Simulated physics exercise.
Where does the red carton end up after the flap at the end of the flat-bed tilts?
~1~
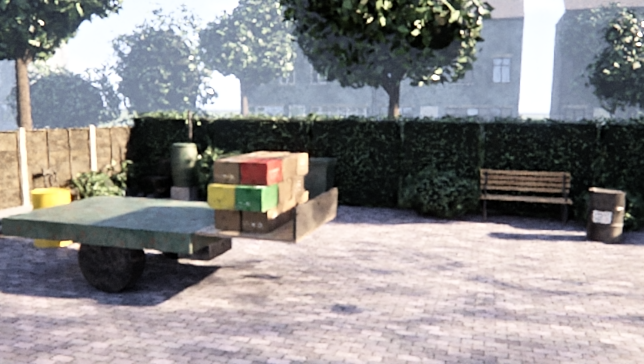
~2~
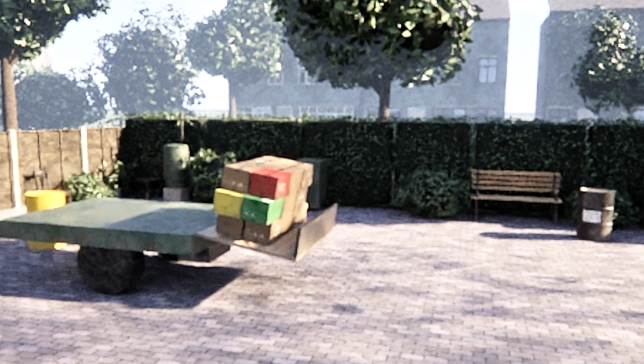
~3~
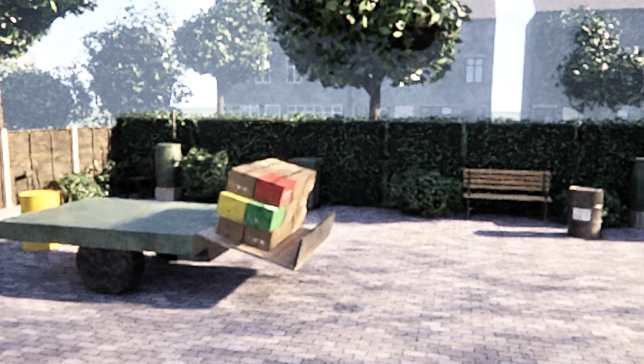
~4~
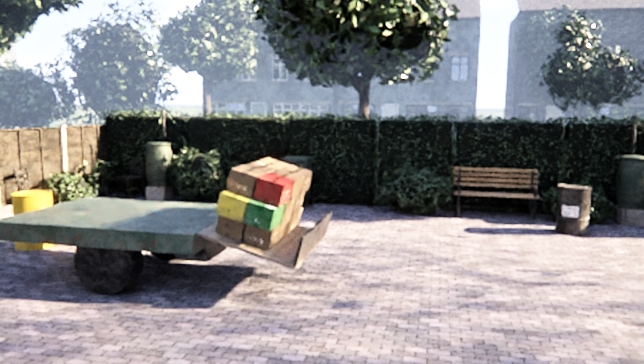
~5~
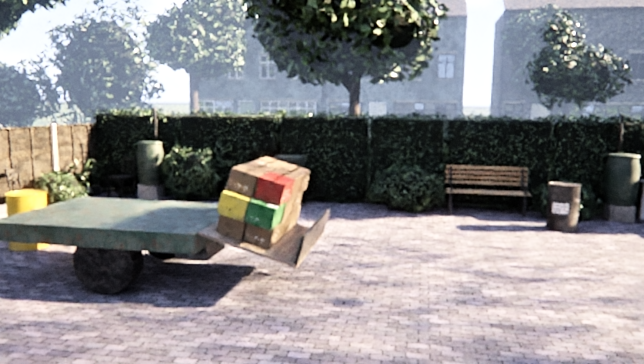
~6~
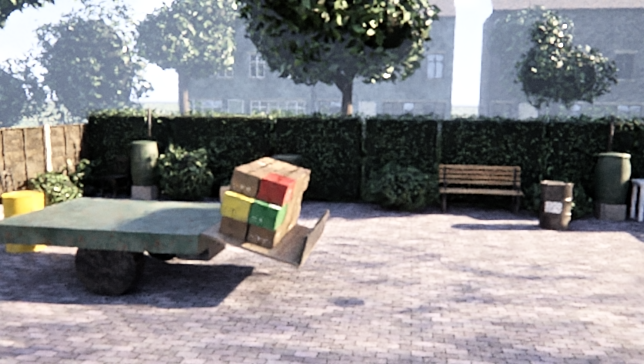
It stays up on the tilted flap, still in the pile with the other cartons.
